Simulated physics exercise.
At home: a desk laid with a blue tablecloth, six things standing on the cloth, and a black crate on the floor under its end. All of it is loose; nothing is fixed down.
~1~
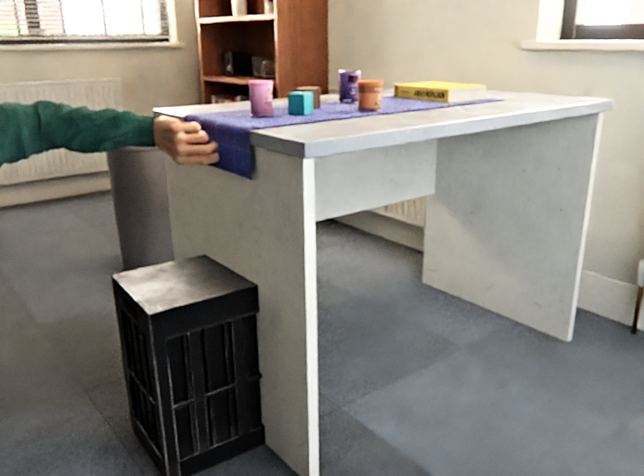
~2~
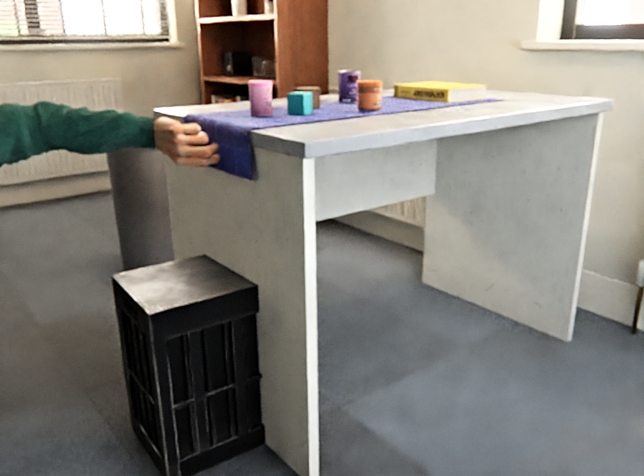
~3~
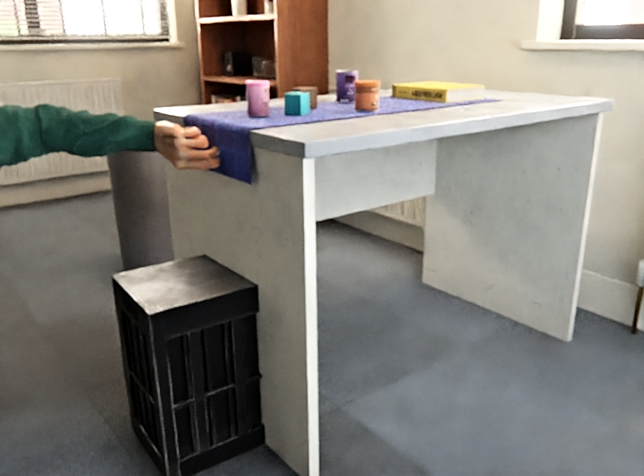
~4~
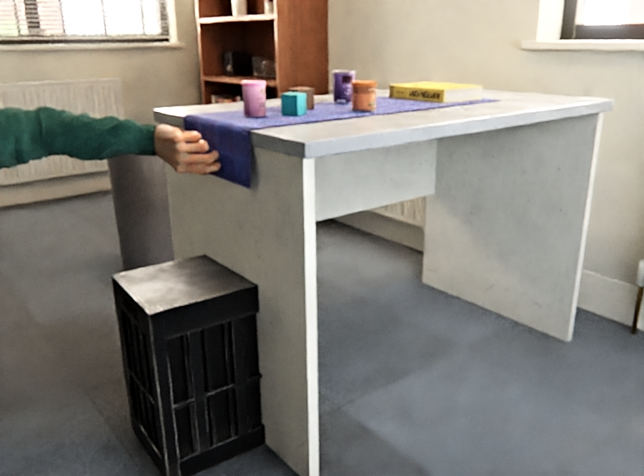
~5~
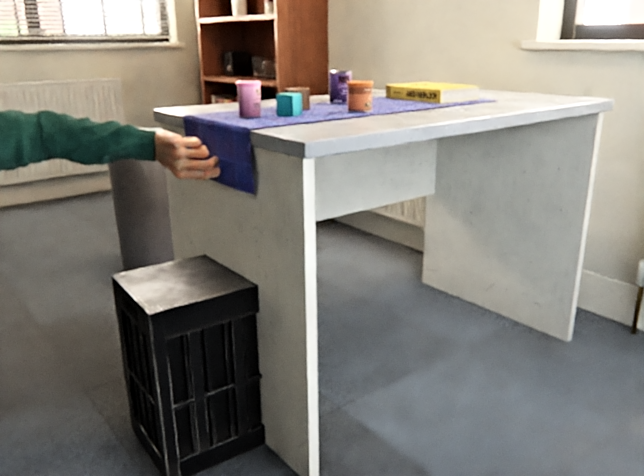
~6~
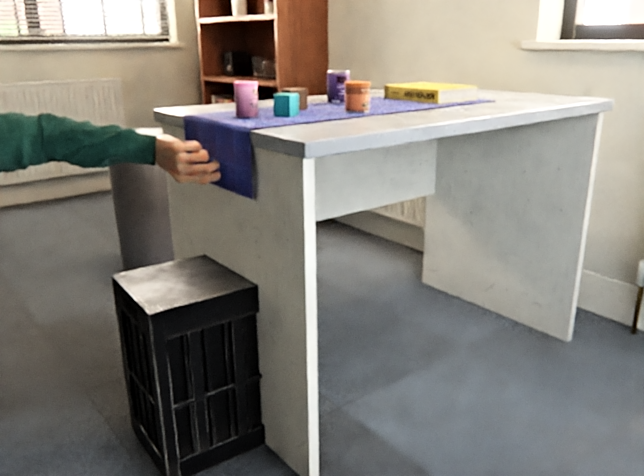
A hand slowly pulls the blue cloth left over the desk's end, carrying small objects along.
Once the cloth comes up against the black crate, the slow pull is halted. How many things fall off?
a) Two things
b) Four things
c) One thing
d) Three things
Two things.
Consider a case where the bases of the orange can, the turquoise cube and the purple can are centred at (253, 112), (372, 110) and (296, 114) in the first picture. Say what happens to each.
Here's how it goes: The orange can ends up down, the turquoise cube makes it through, and the purple can ends up down.
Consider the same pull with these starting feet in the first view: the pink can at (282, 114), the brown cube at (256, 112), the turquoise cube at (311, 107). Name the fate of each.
Note - pink can lost, brown cube lost, turquoise cube retained.
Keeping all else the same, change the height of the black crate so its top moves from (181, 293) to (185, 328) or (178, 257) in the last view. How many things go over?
Over the edge: 3, then 1.
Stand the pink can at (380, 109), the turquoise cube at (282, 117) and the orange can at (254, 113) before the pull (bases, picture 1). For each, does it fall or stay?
I'd say the pink can hangs on, the turquoise cube takes a fall, and the orange can takes a fall.
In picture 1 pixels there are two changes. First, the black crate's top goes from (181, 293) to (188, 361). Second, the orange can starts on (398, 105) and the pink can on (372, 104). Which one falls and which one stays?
The orange can survives; the pink can stays on.
Soon after, hem near (219, 221); all still up.
Then, hem on the crate; pink can and turquoise cube gone.
At rest, hem on the crate; pink can and turquoise cube gone. The answer is two.
